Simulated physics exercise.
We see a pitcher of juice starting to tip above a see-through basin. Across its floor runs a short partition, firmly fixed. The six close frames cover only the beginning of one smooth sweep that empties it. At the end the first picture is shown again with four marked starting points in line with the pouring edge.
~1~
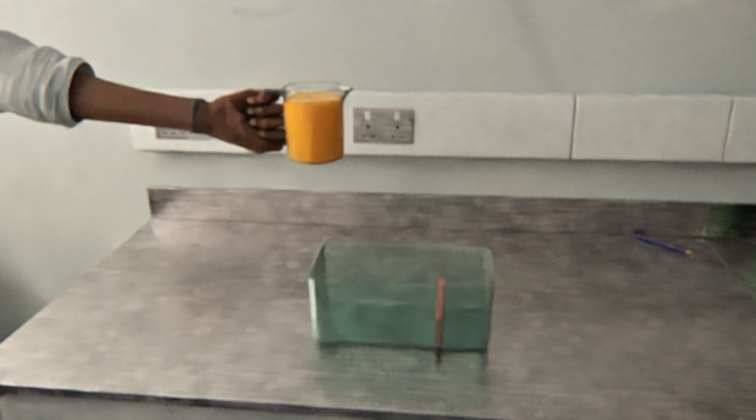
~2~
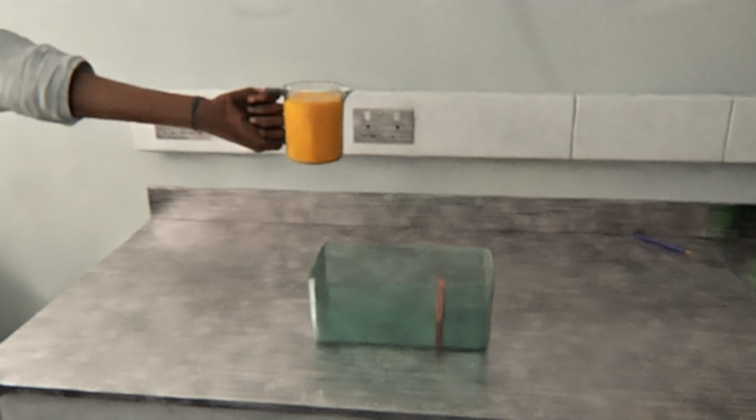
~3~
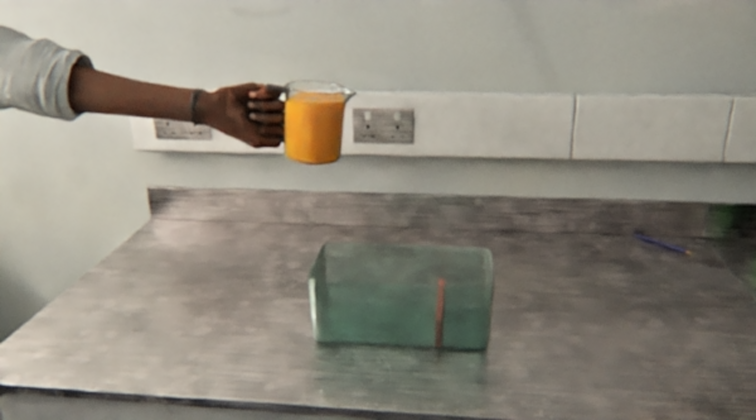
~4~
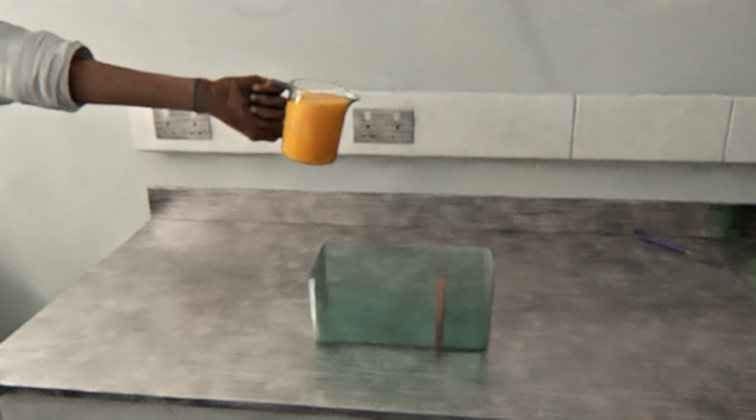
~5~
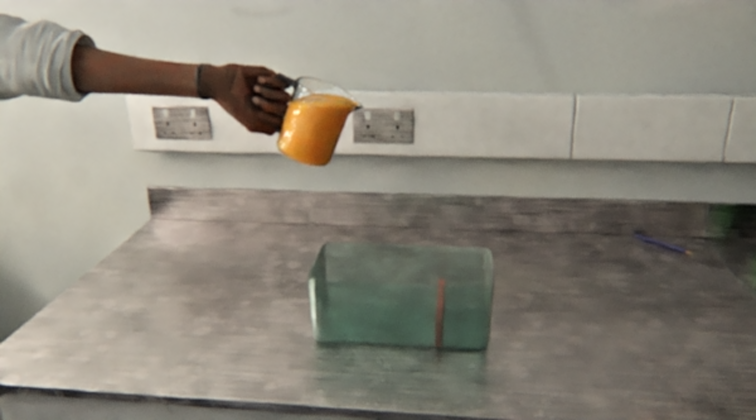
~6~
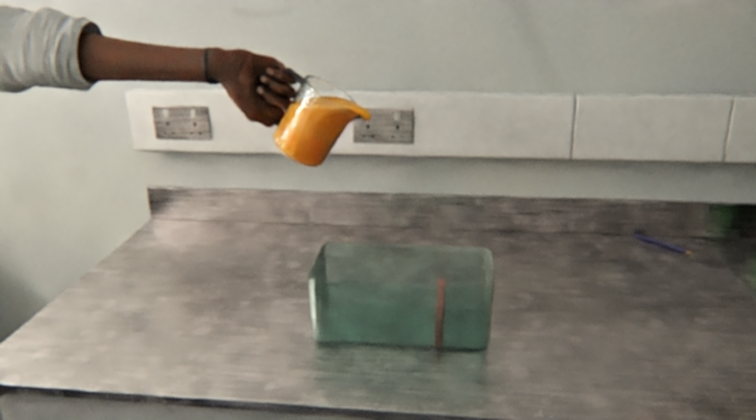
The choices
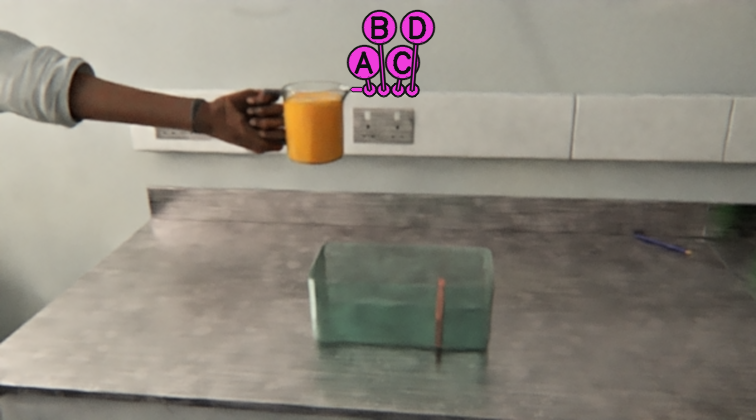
A dark-skinned arm in a rolled pale sleeve reaches in from the left, holding a clear pitcher of orange juice above a grey worktop, seen from the front and slightly above. Below sits a see-through greenish basin with a thin reddish-brown upright strip right of its middle, before a pale wall with sockets. The camera stays still as the hand gradually tilts the pitcher rightward until juice just passes its lip.
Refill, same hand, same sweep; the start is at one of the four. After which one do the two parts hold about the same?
Use spot B.
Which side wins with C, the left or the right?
The right side.
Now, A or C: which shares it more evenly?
C it is.
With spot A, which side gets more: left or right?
The left side.
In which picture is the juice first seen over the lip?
In picture 6.
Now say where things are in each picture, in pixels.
The first picture shows upright, lip at (352, 89); basin from (313, 338) to (489, 348); top of the wall at (440, 298); nothing has left yet.
The second picture shows upright, lip at (353, 90); nothing has left yet.
The third picture shows tipped about 6°, lip at (355, 93); nothing has left yet.
The fourth picture shows tipped about 13°, lip at (359, 99); nothing has left yet.
The fifth picture shows tipped about 22°, lip at (362, 106); nothing has left yet.
The sixth picture shows tipped about 33°, lip at (365, 116); juice is over the lip, down to (365, 116).
On the marked copy, A at (369, 89); B at (383, 89); C at (397, 89); D at (412, 90).
For spot A, about 85 % ends left of the wall and 9 % right of it; 6 % is lost outside.
For spot B, about 51 % ends left of the wall and 46 % right of it; 3 % is lost outside.
For spot C, about 27 % ends left of the wall and 69 % right of it; 4 % is lost outside.
For spot D, about 36 % ends left of the wall and 61 % right of it; 4 % is lost outside.
